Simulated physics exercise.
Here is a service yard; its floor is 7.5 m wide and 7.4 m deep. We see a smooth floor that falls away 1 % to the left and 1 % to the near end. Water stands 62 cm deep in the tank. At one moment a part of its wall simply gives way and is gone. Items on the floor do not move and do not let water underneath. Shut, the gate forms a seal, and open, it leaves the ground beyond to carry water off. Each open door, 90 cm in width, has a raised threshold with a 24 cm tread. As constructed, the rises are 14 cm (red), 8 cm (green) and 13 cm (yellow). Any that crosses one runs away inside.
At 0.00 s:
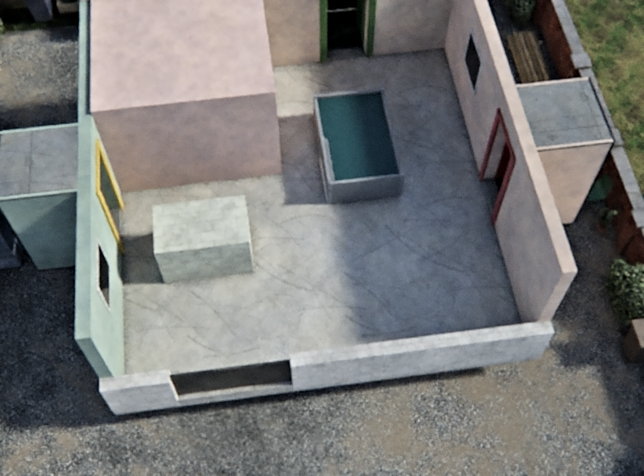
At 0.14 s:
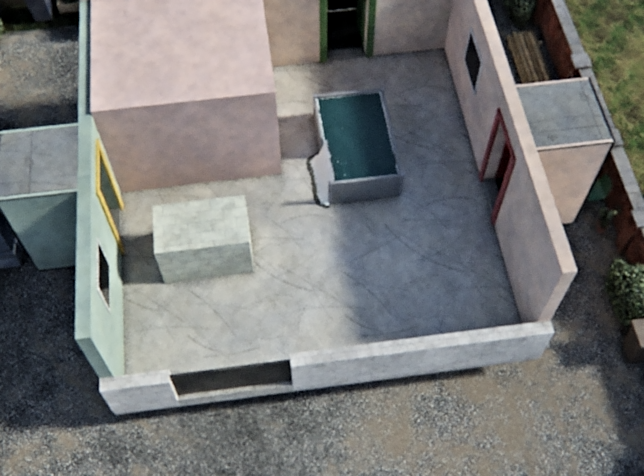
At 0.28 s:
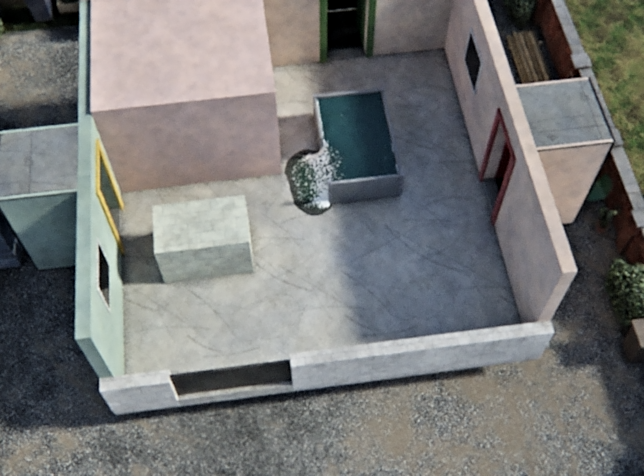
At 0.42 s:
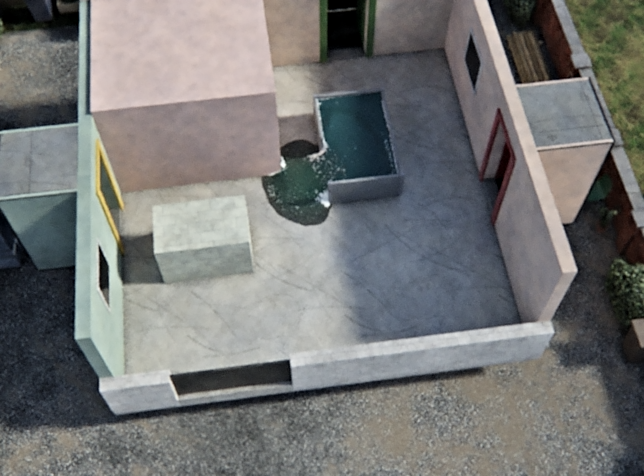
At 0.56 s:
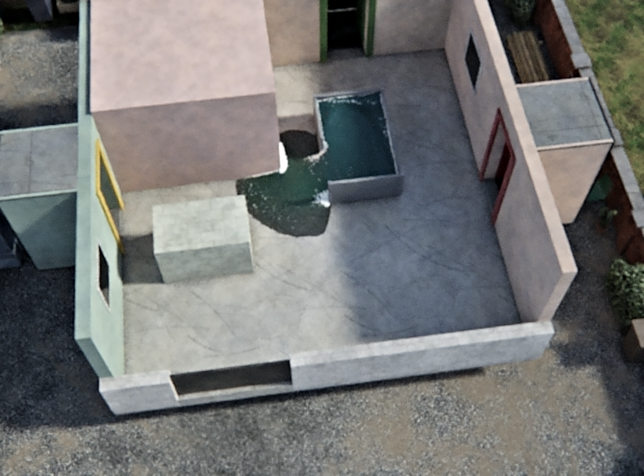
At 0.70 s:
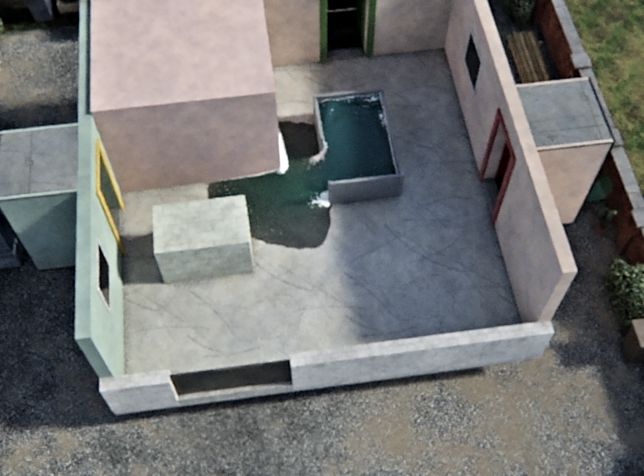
Walled service yard seen from above, the left side of a tank giving way and dark green water spreading leftward across the floor.
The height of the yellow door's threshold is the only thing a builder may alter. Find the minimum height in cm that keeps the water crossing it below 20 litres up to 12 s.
32 cm.
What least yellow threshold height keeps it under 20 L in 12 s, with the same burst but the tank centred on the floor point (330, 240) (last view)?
I'd put it at close to 12.5 cm.
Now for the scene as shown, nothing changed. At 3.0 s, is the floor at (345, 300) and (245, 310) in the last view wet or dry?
I'd call the first spared by the flood and the second touched by the flood.
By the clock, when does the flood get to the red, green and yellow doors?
Red not in the 12 s, green 2.4 s, yellow 1.3 s.
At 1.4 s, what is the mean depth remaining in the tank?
The mean depth is about 37 cm.
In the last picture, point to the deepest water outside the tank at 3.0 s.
(122, 226).
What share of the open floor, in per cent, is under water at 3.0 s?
Around 40 per cent of the floor.
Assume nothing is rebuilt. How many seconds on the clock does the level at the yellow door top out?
Some 2.4 s, more or less.
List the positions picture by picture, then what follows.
The first frame shows still water, 62 cm deep, in the tank at (357, 137); the yellow door at (111, 202) is dry.
In the second frame, the front is at (318, 200), 0.3 m from the gap at (327, 174); 0.3 m2 of floor is wet, 62 cm left at the back.
In the third frame, water pours out at (327, 174) and has run 0.7 m, to (291, 179); about 10 cm deep outside, 61 cm at the back.
In the fourth frame, the front is at (266, 184), 1.3 m from the gap at (327, 175); 1.9 m2 of floor is wet, 57 cm left at the back.
In the fifth frame, the front is at a hidden place, 1.8 m from the gap at (327, 175); 2.9 m2 of floor is wet, 52 cm left at the back.
In the sixth frame, the gap is at (327, 174), the front 2.4 m out at a hidden place; the back of the tank holds 53 cm; the yellow door at (111, 202), 4.3 m from the gap, is still 2.0 m from the nearest water.
After 1.4 s water covers 20 % of the floor, deepest (32 cm) near (321, 187); 11 cm at the yellow door, 0 litres in over its 13 cm threshold.
After 3.0 s water covers 40 % of the floor, deepest (33 cm) near (122, 226); 29 cm at the yellow door, 173 litres in over its 13 cm threshold.
After 12.0 s water covers 85 % of the floor, deepest (10 cm) near (126, 394); 8 cm at the yellow door, 295 litres in over its 13 cm threshold.
At the yellow door as built, the water arrived by 1.3 s and peaked near 33 cm at 2.4 s.
With a threshold of 26 cm, 58 litres would have come in within the 12 s; with 35 cm, 8 litres. So under 20 litres takes about 32 cm.
